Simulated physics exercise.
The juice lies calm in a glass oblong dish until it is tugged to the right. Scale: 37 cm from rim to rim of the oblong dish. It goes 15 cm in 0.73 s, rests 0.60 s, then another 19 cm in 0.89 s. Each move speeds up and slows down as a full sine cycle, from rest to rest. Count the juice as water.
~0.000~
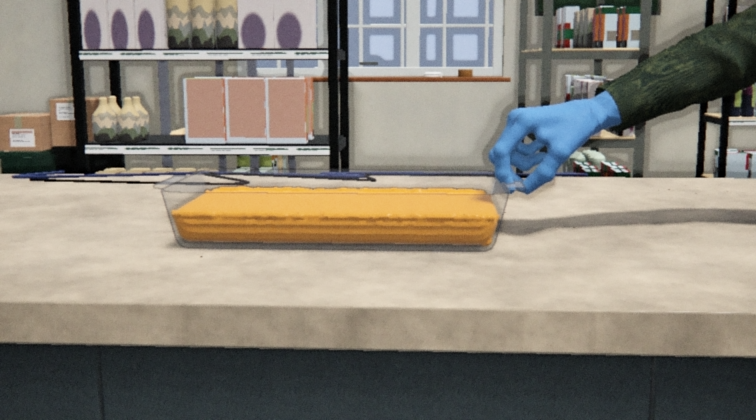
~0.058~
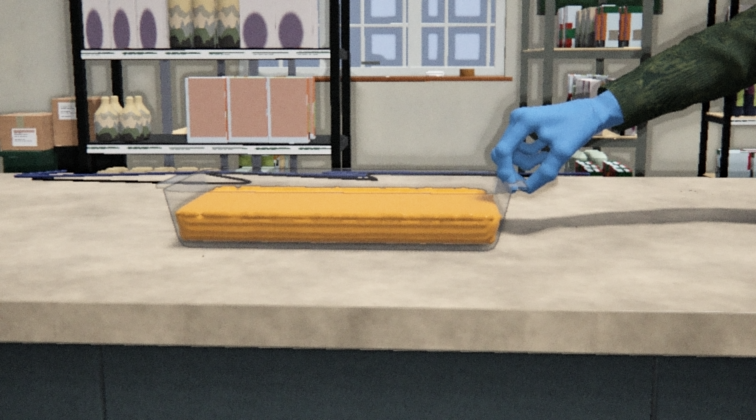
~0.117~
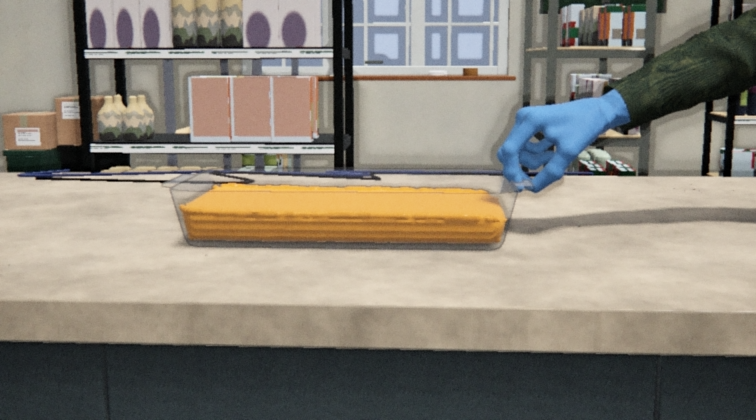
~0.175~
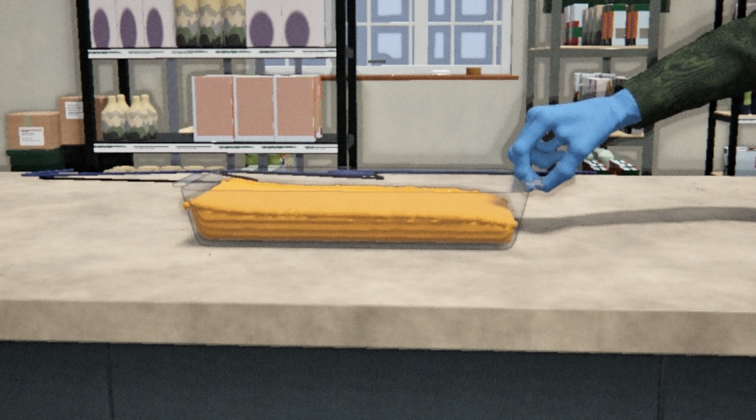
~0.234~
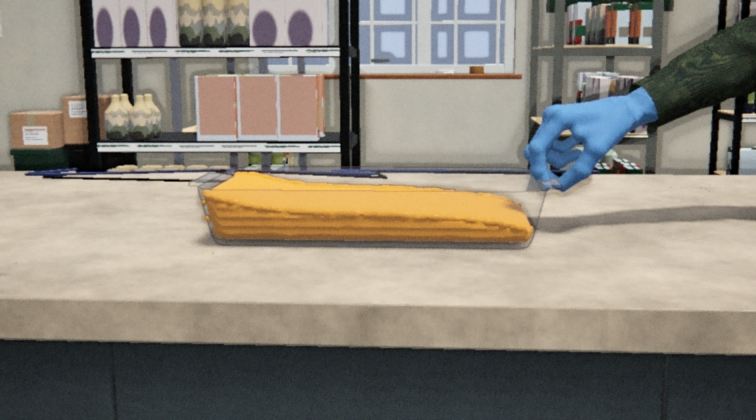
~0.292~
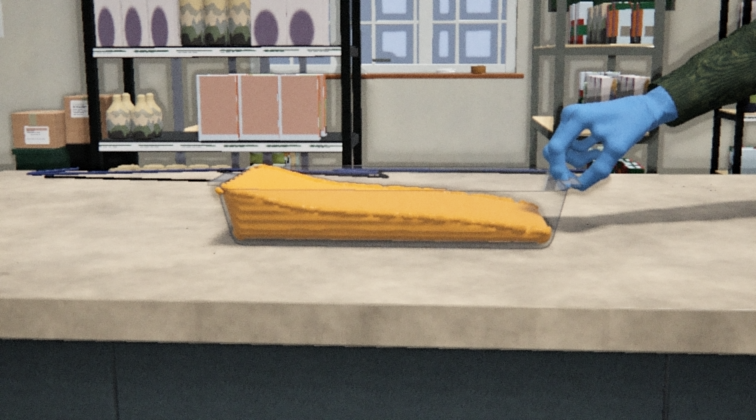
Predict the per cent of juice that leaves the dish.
Loss: About 31 per cent.
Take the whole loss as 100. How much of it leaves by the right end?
Near 90 in a hundred.
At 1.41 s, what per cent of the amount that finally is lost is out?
About 50 per cent.
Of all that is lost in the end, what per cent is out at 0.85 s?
Some 40 per cent.
Then, 0.85 s in, it has gone 15 cm; 0 per cent is out over the left end and 11 over the right.
Then, 1.41 s in, it has gone 15 cm; 2 per cent is out over the left end and 14 over the right.
Then, 1.96 s in, it has gone 31 cm; 3 per cent is out over the left end and 14 over the right.
Then, 2.52 s in, it has gone 34 cm; 3 per cent is out over the left end and 28 over the right.
Finally, 31 per cent is out in all, 3 of it over the left end.
